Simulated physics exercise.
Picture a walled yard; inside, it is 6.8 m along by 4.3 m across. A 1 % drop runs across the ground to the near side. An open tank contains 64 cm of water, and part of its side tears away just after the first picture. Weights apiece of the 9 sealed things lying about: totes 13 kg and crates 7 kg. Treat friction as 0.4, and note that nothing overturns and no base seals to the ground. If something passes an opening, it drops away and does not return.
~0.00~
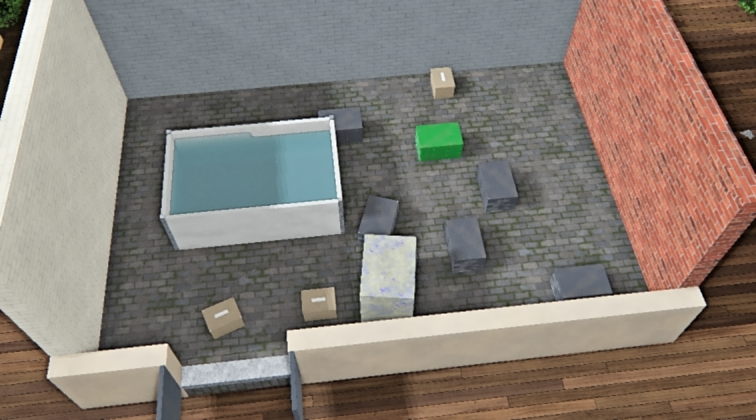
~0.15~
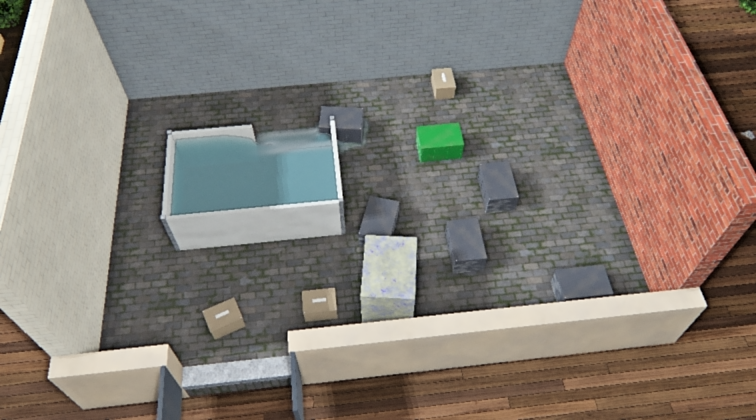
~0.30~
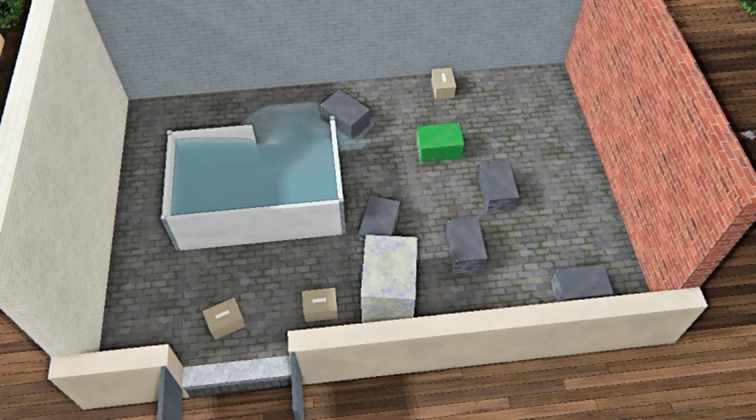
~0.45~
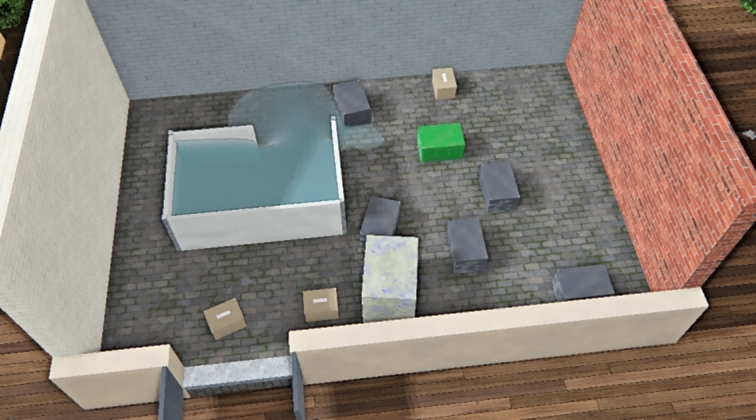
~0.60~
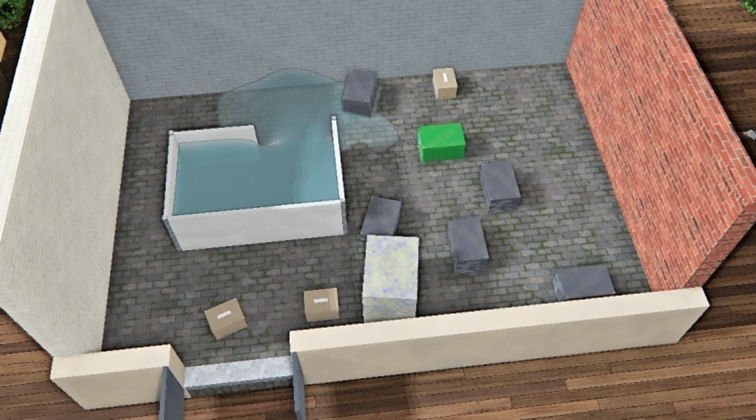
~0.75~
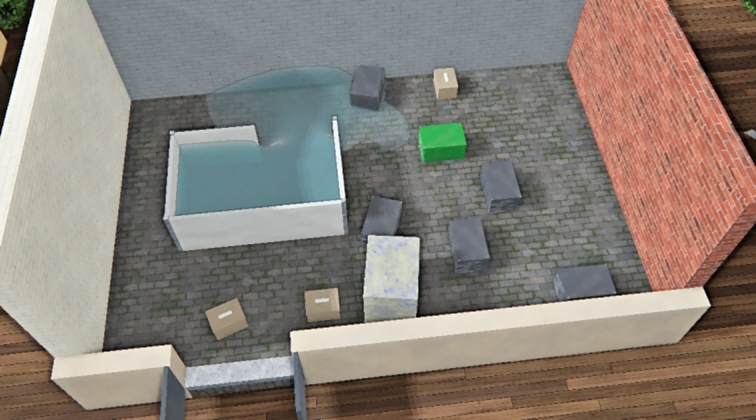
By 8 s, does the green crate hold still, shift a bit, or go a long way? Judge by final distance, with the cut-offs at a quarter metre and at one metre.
Shifts a bit.
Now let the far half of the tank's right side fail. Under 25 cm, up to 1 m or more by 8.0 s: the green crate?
With that failure, the green crate lands a long way off.
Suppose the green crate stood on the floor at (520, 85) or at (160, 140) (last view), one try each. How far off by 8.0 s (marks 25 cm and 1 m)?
Well, it gets swept off on the first try and gets swept off on the second.
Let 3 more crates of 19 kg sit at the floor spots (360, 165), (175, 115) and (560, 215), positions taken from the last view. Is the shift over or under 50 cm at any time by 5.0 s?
So that's within the threshold, beyond the threshold and within the threshold, in that sequence.
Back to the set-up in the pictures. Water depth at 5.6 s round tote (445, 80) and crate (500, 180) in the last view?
Roughly 9 and 2 cm.
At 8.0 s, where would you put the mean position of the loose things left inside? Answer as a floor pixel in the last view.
Centre of the remaining things: Roughly (430, 254).
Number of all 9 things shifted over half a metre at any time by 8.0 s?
6.
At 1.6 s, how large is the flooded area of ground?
About 9.0 m2.
After 1.6 s the green crate is near (443, 135), 0.0 m from its start, aground; 0 of 9 are out; 1 afloat.
After 3.6 s the green crate is near (443, 159), 0.4 m from its start, aground; 0 of 9 are out; 2 afloat.
After 5.6 s the green crate is near (443, 166), 0.5 m from its start, aground; 0 of 9 are out; 2 afloat.
After 8.0 s the green crate is near (450, 163), 0.5 m from its start, afloat; 0 of 9 are out; 6 afloat.
